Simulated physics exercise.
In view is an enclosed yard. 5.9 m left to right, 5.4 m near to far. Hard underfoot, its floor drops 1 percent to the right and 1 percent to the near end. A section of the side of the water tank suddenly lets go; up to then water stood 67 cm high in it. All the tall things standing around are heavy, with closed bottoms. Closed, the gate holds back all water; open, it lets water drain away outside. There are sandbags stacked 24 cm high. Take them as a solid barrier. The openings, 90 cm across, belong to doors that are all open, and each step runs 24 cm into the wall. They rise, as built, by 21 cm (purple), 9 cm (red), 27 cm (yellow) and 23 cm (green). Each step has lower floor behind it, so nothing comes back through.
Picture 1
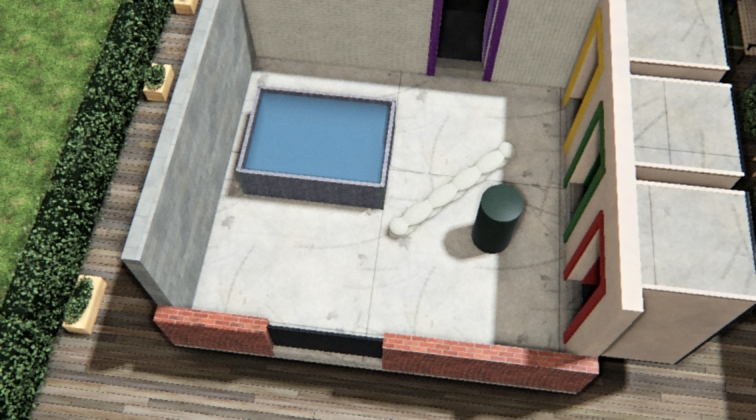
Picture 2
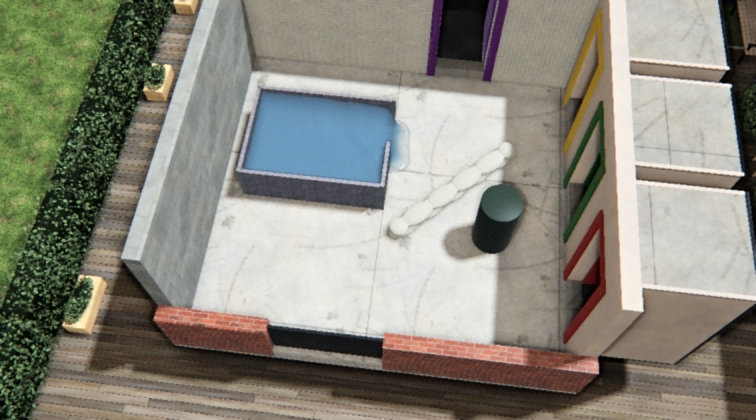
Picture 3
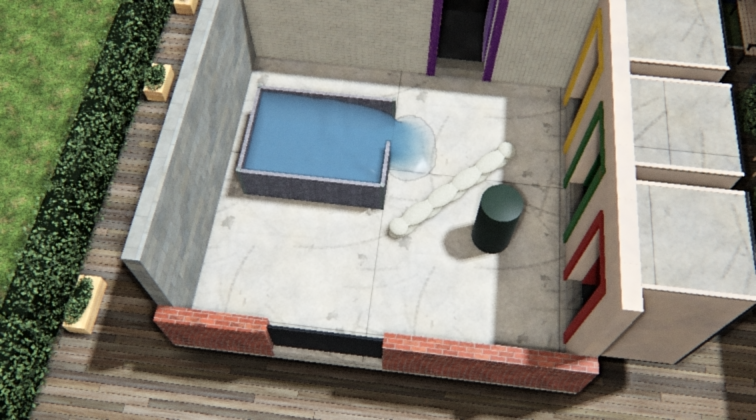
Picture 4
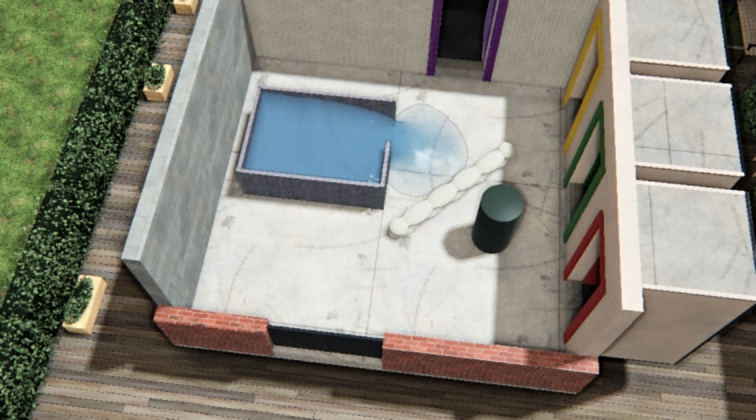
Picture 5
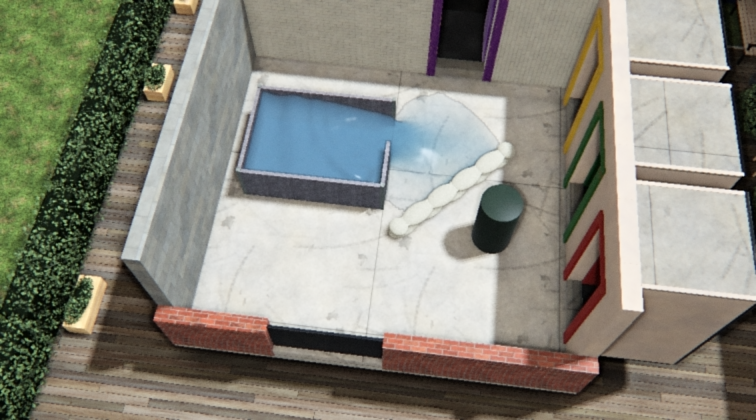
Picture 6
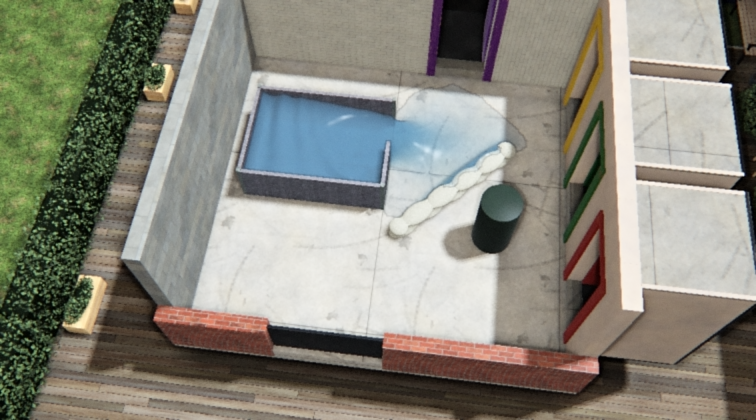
The clip shows an enclosed yard with a raised tank of still blue water; a gap opens in its right side, and water pours out, fanning across the pale floor toward the white sandbags and the back wall.
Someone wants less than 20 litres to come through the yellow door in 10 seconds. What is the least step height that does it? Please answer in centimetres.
It needs to be around 30 cm high.
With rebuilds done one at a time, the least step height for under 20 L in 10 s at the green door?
Green would need about 6.0 cm on its own.
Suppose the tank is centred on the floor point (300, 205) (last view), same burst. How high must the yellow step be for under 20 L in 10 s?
With that change, some 25 centimetres.
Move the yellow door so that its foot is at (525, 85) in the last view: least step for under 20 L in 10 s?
Roughly 34 cm, give or take.
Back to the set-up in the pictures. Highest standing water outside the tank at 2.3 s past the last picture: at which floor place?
At about pixel (559, 102).
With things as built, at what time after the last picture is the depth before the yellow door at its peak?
I'd say near 1.6 seconds.
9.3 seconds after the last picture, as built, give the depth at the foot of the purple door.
About 9.0 centimetres.
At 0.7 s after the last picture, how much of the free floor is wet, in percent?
Some 20 per cent of it.
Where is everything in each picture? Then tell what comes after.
Still water, 67 cm deep, in the water tank at (319, 137); the yellow door at (580, 92) is dry, in the first picture.
The front is at (401, 166), 0.3 m from the gap at (389, 139); 0.2 m2 of floor is wet, 67 cm left at the back, in the second picture.
The front is at (429, 166), 0.7 m from the gap at (389, 139); 0.8 m2 of floor is wet, 67 cm left at the back, in the third picture.
Water pours out at (389, 139) and has run 1.3 m, to (464, 155); about 7 cm deep outside, 67 cm at the back, in the fourth picture.
The front is at (498, 151), 1.9 m from the gap at (389, 139); 2.9 m2 of floor is wet, 66 cm left at the back, in the fifth picture.
Water pours out at (389, 139) and has run 2.3 m, to (519, 139); about 6 cm deep outside, 62 cm at the back; the yellow door at (580, 92), 3.3 m from the gap, is still 0.9 m from the nearest water, in the sixth picture.
Then, 0.7 s after the last picture water covers 20 % of the floor, deepest (37 cm) near (398, 142); 18 cm at the yellow door, 0 litres in over its 27 cm step.
Then, 2.3 s after the last picture water covers 35 % of the floor, deepest (36 cm) near (559, 102); 31 cm at the yellow door, 27 litres in over its 27 cm step.
Then, 9.3 s after the last picture water covers 95 % of the floor, deepest (14 cm) near (245, 332); 13 cm at the yellow door, 40 litres in over its 27 cm step.
At the yellow door as built, the water peaked near 36 cm, 1.5 s after the last picture.
With a step of 24.5 cm, 63 litres would have come in within the 10 s; with 33.5 cm, 9 litres. So under 20 litres takes about 30 cm.
